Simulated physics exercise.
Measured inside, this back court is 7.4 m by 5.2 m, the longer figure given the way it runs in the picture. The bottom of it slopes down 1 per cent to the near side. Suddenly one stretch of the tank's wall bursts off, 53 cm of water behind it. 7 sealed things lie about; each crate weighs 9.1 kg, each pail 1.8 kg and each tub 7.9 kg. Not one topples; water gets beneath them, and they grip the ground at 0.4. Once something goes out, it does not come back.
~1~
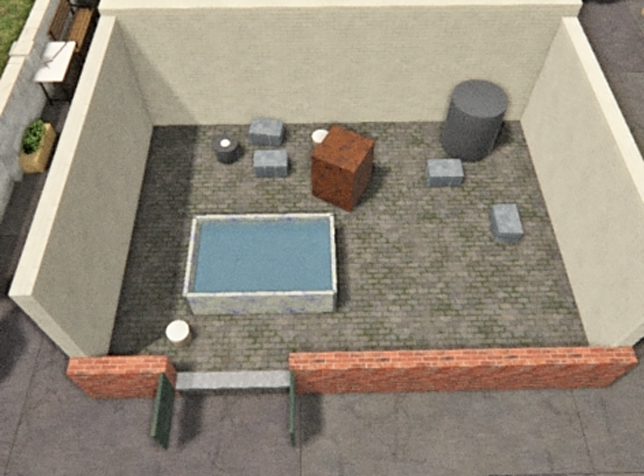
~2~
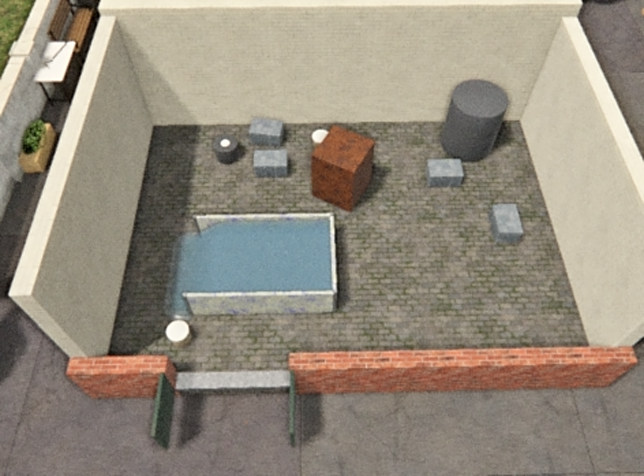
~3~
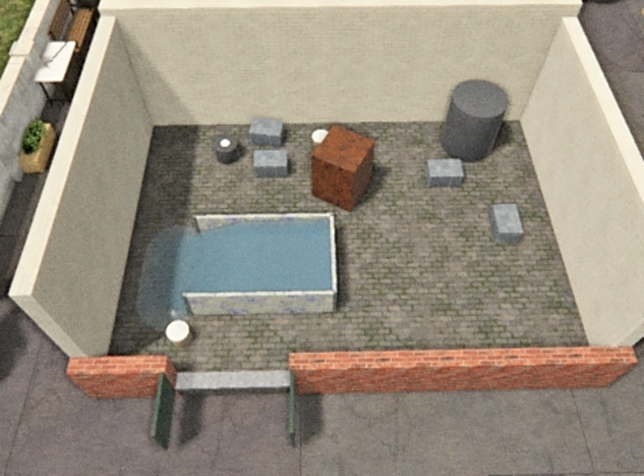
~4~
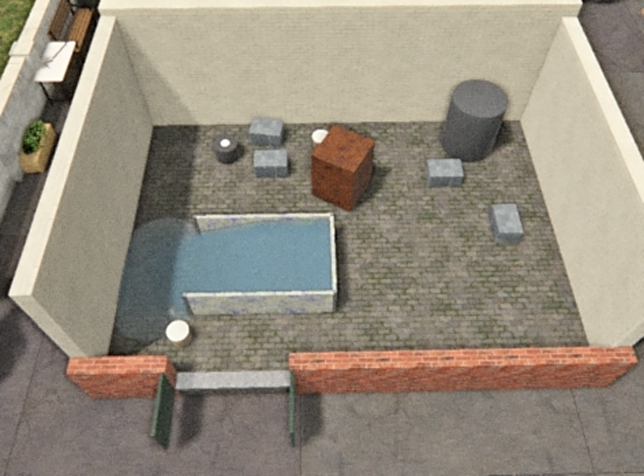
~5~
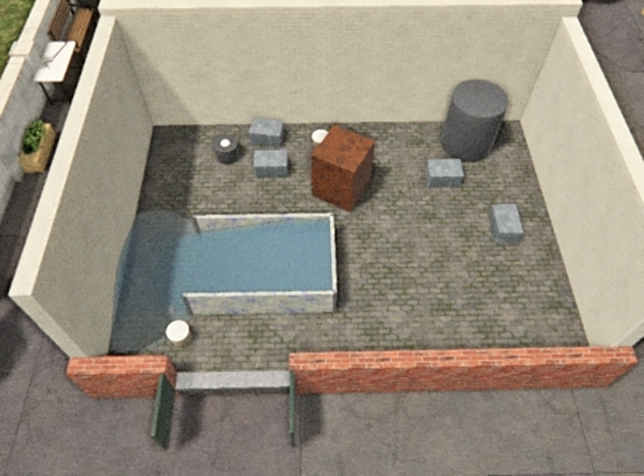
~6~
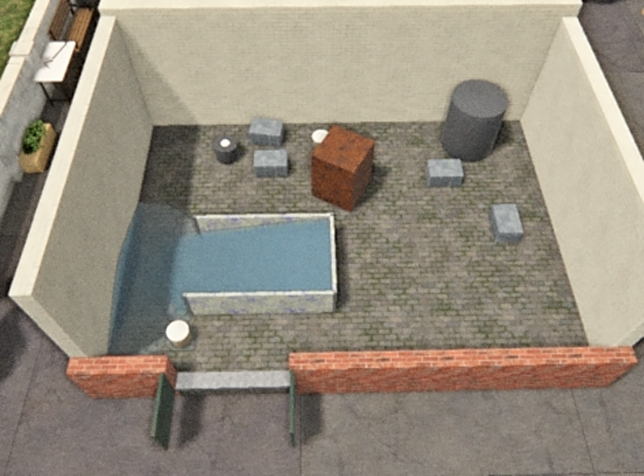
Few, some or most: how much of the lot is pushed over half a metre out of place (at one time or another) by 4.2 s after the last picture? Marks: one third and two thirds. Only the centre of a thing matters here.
Share: Two thirds or more.
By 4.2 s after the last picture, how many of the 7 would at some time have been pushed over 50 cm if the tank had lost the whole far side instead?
That gives 6 of them.
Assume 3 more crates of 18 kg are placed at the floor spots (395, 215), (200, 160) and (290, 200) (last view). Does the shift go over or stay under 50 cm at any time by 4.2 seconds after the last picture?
First falls shy, second exceeds it, third falls shy.
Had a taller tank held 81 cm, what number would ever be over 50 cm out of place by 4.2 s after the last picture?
Result: 6.
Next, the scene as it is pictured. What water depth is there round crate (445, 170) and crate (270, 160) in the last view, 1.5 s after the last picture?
Roughly 0 and 0 cm.
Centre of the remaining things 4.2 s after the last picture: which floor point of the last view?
Centre of the remaining things: Roughly (399, 204).
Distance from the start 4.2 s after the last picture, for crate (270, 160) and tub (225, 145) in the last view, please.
In turn: 60 cm, 200 cm.
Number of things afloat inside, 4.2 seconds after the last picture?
At that instant the tally stands at 2.
Then, 0.4 s after the last picture 0 of 7 are over 50 cm from their spots; 0 afloat.
Then, 1.5 s after the last picture 0 of 7 are over 50 cm from their spots; 1 afloat.
Then, 2.8 s after the last picture 3 of 7 are over 50 cm from their spots; 2 afloat.
Then, 4.2 s after the last picture 5 of 7 are over 50 cm from their spots, and 5 have been at some point; 2 afloat.
